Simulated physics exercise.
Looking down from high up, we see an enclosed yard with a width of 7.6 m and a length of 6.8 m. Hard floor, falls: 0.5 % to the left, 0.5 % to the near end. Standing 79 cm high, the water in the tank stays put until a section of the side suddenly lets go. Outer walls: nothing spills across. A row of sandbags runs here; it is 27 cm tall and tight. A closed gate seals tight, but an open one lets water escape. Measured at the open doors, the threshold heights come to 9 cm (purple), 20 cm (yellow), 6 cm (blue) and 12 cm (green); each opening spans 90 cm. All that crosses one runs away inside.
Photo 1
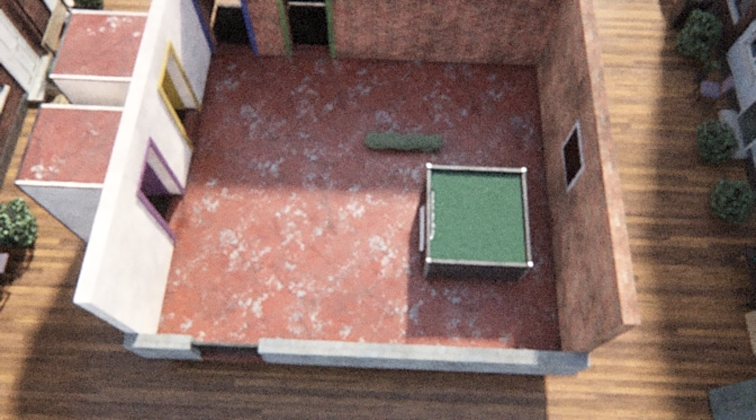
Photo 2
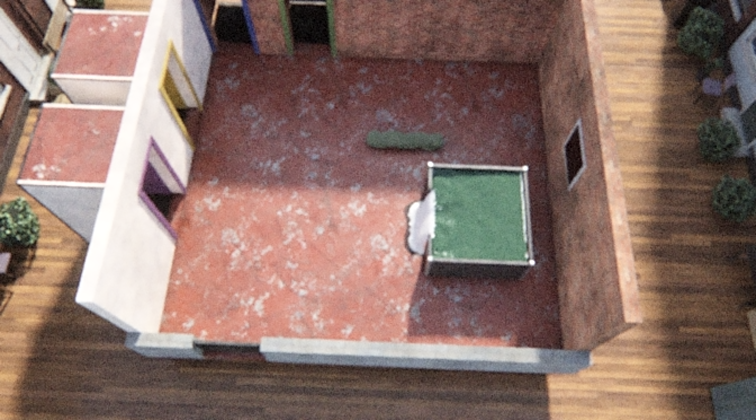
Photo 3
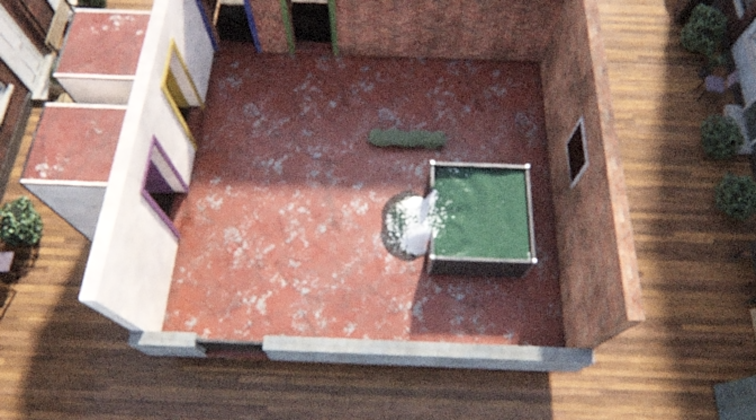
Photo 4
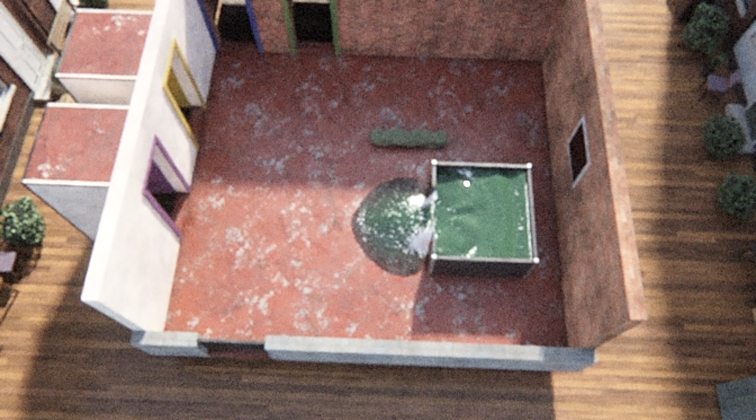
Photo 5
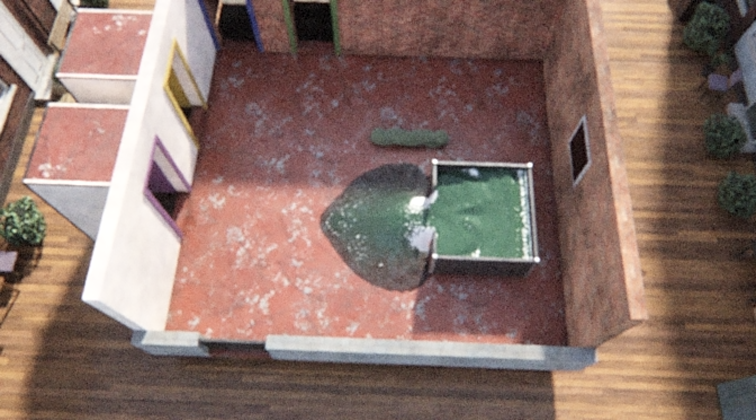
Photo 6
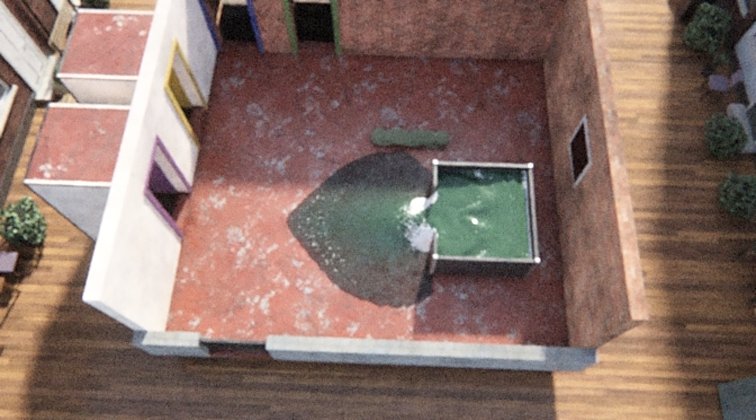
Green-tinted water pours from the left side of a square tank in a walled yard with a mottled red floor, foaming at the gap, then spreads leftward in a widening, pointed sheet while the surface inside the tank ripples.
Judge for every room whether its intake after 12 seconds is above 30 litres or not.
The purple door: Intake above; the yellow door: Intake not above; the blue door: Intake above; the green door: Intake not above.
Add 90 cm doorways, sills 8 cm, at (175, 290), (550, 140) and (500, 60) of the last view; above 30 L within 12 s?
Check each in turn: The first succeeds, the second fails, the third fails.
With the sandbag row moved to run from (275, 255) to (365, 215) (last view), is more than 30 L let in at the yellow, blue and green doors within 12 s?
Yellow within the limit, blue beyond the limit, green within the limit.
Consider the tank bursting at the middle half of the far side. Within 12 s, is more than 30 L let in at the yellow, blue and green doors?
In that case, yellow door: Less than that, blue door: More than that, green door: Less than that.
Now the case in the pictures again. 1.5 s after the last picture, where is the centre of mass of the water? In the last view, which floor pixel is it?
Around (380, 225).
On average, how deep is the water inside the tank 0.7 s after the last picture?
I'd put the mean depth near 50 centimetres.
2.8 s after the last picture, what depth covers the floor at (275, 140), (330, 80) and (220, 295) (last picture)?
Depth readings in turn - 2, 1, 15 cm.
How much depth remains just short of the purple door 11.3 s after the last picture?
I'd put it near 7.5 cm.
Then, 0.7 s after the last picture water covers 35 % of the floor and is deepest (42 cm) near (424, 224); purple door 11 cm at the sill, 0 L in, yellow door not reached, blue door not reached, green door not reached.
Then, 1.5 s after the last picture water covers 50 % of the floor and is deepest (49 cm) near (164, 339); purple door 19 cm at the sill, 38 L in, yellow door 20 cm at the sill, 0 L in, blue door not reached, green door not reached.
Then, 2.8 s after the last picture water covers 55 % of the floor and is deepest (24 cm) near (217, 53); purple door 16 cm at the sill, 106 L in, yellow door 13 cm at the sill, 0 L in, blue door 15 cm at the sill, 11 L in, green door 2 cm at the sill, 0 L in.
Then, 6.3 s after the last picture water covers 60 % of the floor and is deepest (12 cm) near (216, 59); purple door 9 cm at the sill, 157 L in, yellow door 9 cm at the sill, 0 L in, blue door 12 cm at the sill, 103 L in, green door 5 cm at the sill, 0 L in.
Then, 11.3 s after the last picture water covers 95 % of the floor and is deepest (8 cm) near (164, 339); purple door 7 cm at the sill, 158 L in, yellow door 8 cm at the sill, 0 L in, blue door 7 cm at the sill, 151 L in, green door 6 cm at the sill, 0 L in.
